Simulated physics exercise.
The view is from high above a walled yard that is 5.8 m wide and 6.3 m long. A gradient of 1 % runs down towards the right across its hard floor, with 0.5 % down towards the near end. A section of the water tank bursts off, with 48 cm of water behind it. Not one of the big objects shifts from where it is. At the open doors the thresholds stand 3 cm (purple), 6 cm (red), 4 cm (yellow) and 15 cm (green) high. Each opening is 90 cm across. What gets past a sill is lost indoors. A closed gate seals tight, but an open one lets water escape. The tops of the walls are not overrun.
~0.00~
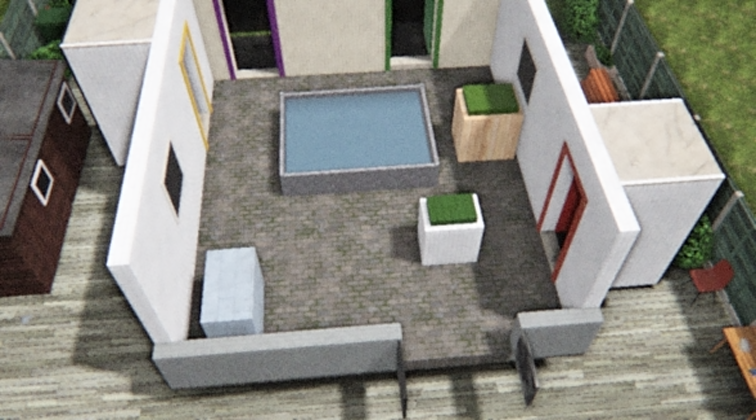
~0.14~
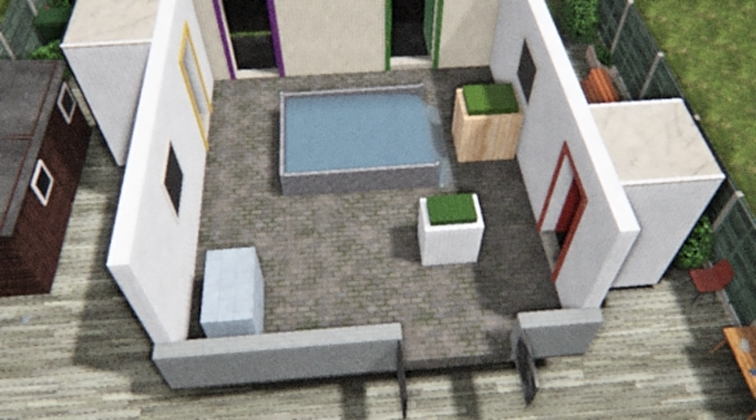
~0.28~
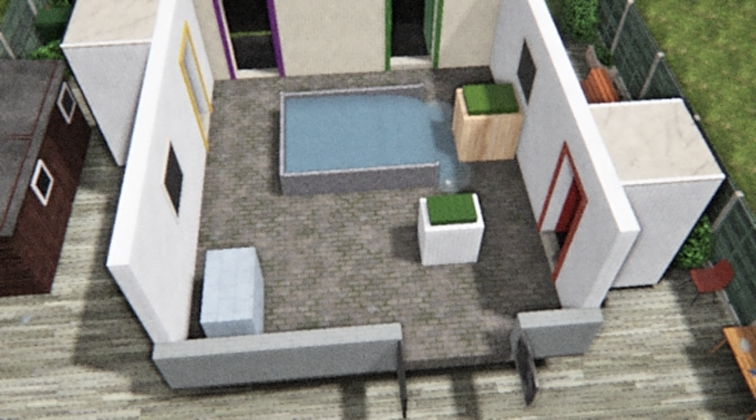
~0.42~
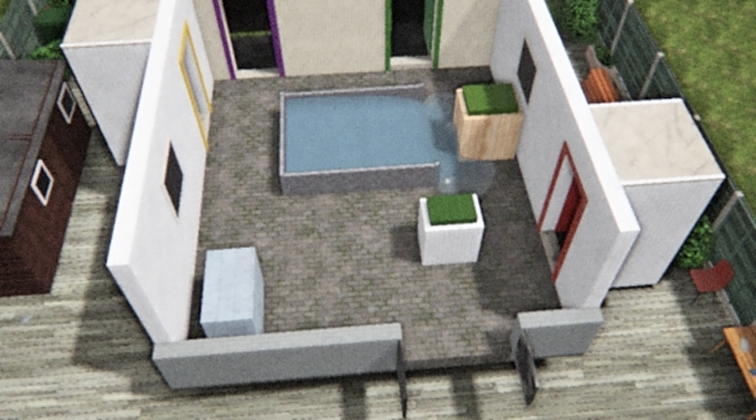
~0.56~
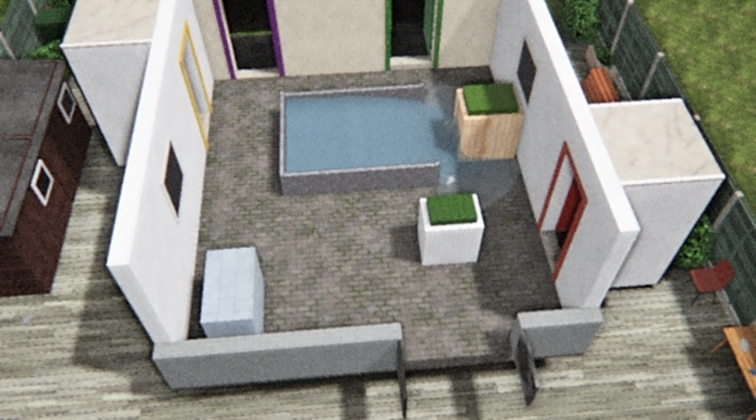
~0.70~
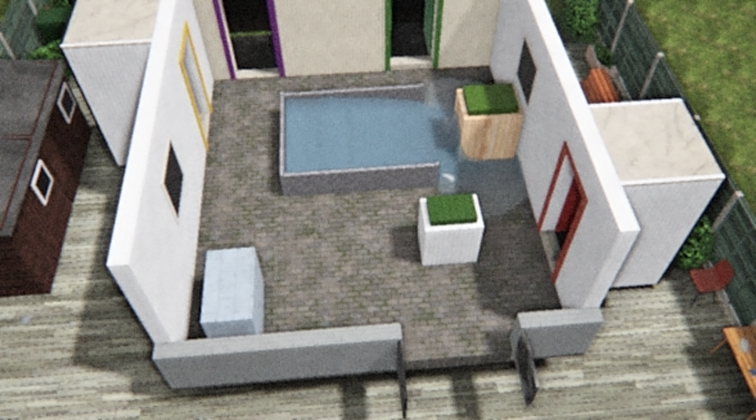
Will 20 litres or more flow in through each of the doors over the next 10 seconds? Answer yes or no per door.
Purple door: Yes, red door: Yes, yellow door: Yes, green door: No.
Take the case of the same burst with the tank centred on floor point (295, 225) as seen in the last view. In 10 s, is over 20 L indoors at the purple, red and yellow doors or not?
Result - purple door does not exceed it, red door exceeds it, yellow door does not exceed it.
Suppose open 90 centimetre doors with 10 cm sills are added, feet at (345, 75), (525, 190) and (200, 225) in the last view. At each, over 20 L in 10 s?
Taking them in order, the first gets too little, the second enough and the third too little.
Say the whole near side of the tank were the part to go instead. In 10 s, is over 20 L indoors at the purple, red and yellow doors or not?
Note: Purple beyond the mark, red beyond the mark, yellow short of the mark.
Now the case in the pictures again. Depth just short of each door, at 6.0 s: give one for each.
Depths: Purple door 9 cm, red door 11 cm, yellow door 9 cm, green door 11 cm.
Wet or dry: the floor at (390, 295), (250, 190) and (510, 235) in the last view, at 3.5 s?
Untouched, untouched, submerged.
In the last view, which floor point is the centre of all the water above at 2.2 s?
Roughly (419, 147) in the last picture.
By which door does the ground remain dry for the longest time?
That would be the yellow door.
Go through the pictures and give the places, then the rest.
In the first frame, still water, 48 cm deep, in the water tank at (356, 131).
In the second frame, the front is at (430, 107), 1.0 m from the gap at (427, 137); 0.5 m2 of floor is under water; 48 cm left at the back of the water tank.
In the third frame, water pours out at (426, 139) and has run 1.2 m, to a hidden place; typically 10 cm deep outside, 48 cm at the water tank's back.
In the fourth frame, the front is at a hidden place, 1.5 m from the gap at (426, 139); 2.1 m2 of floor is under water; 48 cm left at the back of the water tank.
In the fifth frame, the front is at a hidden place, 1.8 m from the gap at (426, 139); 3.1 m2 of floor is under water; 48 cm left at the back of the water tank.
In the sixth frame, the front is at a hidden place, 2.1 m from the gap at (426, 139); 3.7 m2 of floor is under water; 48 cm left at the back of the water tank.
After 1.4 s water covers 20 % of the floor and is deepest (36 cm) near (445, 150); purple door not reached, red door 4 cm at the sill, 0 L in, yellow door not reached, green door not reached.
After 2.2 s water covers 30 % of the floor and is deepest (36 cm) near (488, 72); purple door not reached, red door 12 cm at the sill, 4 L in, yellow door not reached, green door 9 cm at the sill, 0 L in.
After 3.5 s water covers 45 % of the floor and is deepest (28 cm) near (490, 78); purple door not reached, red door 11 cm at the sill, 24 L in, yellow door not reached, green door 15 cm at the sill, 0 L in.
After 6.0 s water covers 75 % of the floor and is deepest (18 cm) near (548, 273); purple door 9 cm at the sill, 4 L in, red door 11 cm at the sill, 46 L in, yellow door 9 cm at the sill, 16 L in, green door 11 cm at the sill, 2 L in.
After 10.0 s water covers 95 % of the floor and is deepest (12 cm) near (211, 361); purple door 5 cm at the sill, 60 L in, red door 8 cm at the sill, 78 L in, yellow door 4 cm at the sill, 41 L in, green door 7 cm at the sill, 2 L in.
